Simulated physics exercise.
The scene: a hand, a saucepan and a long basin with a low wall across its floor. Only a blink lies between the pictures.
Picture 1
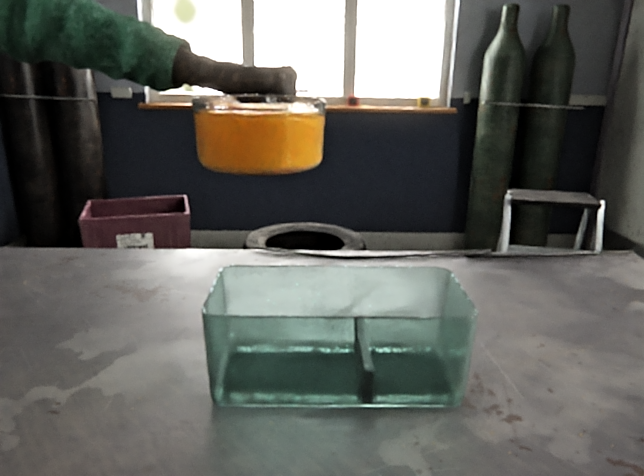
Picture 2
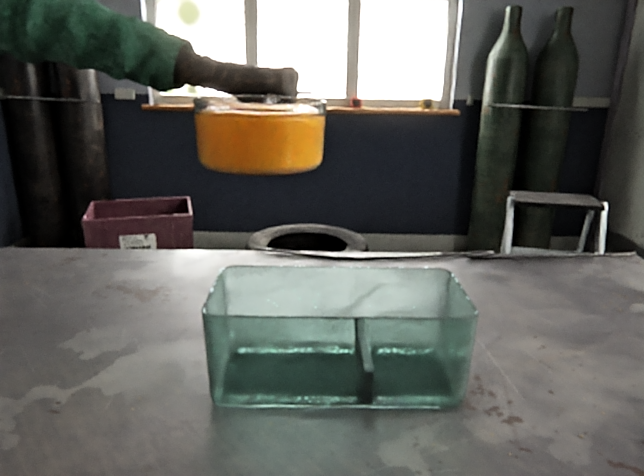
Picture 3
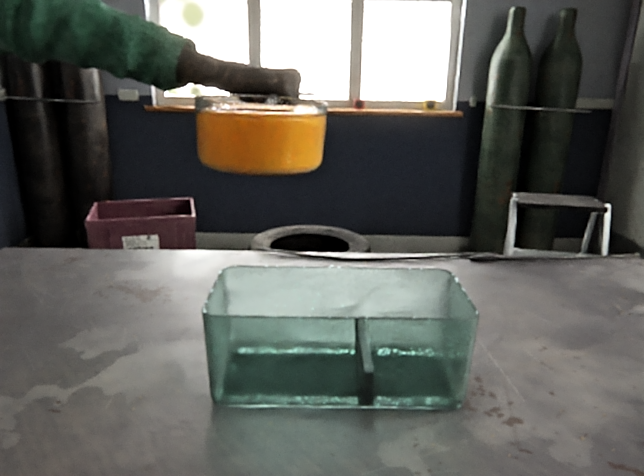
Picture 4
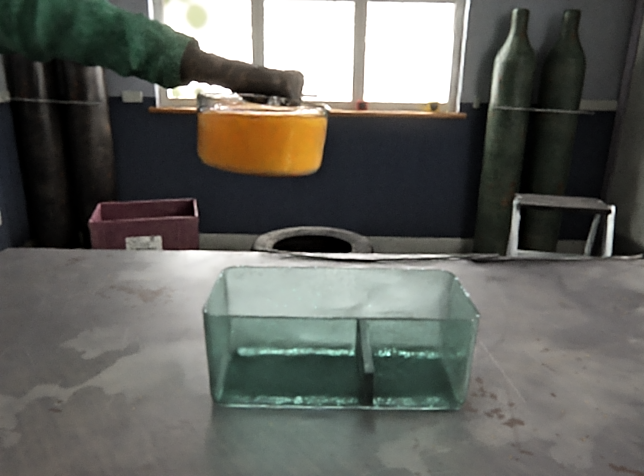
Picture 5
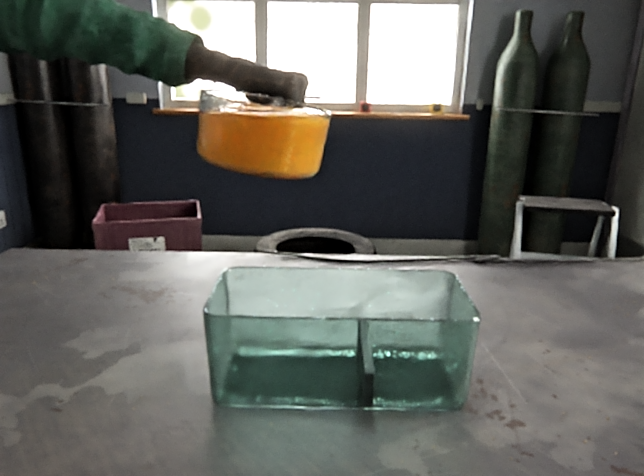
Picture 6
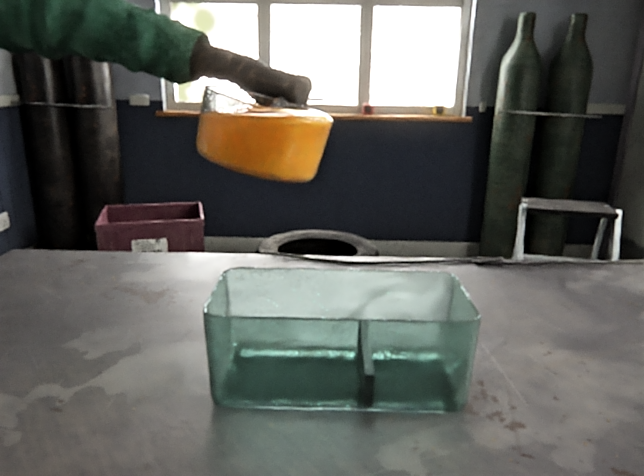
A gloved hand in a green sleeve held a clear saucepan of orange liquid above a greenish glass basin with a low divider, then slowly tilted the pan slightly down to the right.
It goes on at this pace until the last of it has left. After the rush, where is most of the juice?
Most lies in the right part.
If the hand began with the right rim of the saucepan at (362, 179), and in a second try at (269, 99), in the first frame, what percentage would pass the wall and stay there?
The first gives 85 %, the second 15 %.
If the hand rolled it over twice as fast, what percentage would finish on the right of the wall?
Roughly 60 in a hundred.
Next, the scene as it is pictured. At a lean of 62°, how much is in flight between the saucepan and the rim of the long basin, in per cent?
It comes to 35 per cent or so.
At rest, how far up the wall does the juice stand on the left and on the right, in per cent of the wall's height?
Some 20 per cent left and 90 right.
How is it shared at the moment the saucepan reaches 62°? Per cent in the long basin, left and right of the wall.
Near 0 on the left, 15 on the right.
A moment on, the tilt is 62° and 51 per cent is still to pour, 2 is left of the wall and 13 right of it.
Next, the tilt is 91° and 12 per cent is still to pour, 8 is left of the wall and 68 right of it.
Then the tilt is 97° and 1 per cent is still to pour, 23 is left of the wall and 72 right of it.
Later the tilt is 97° and 0 per cent is still to pour, 27 is left of the wall and 72 right of it.
Finally, 27 per cent lies left of the wall, 72 right of it and 1 outside.
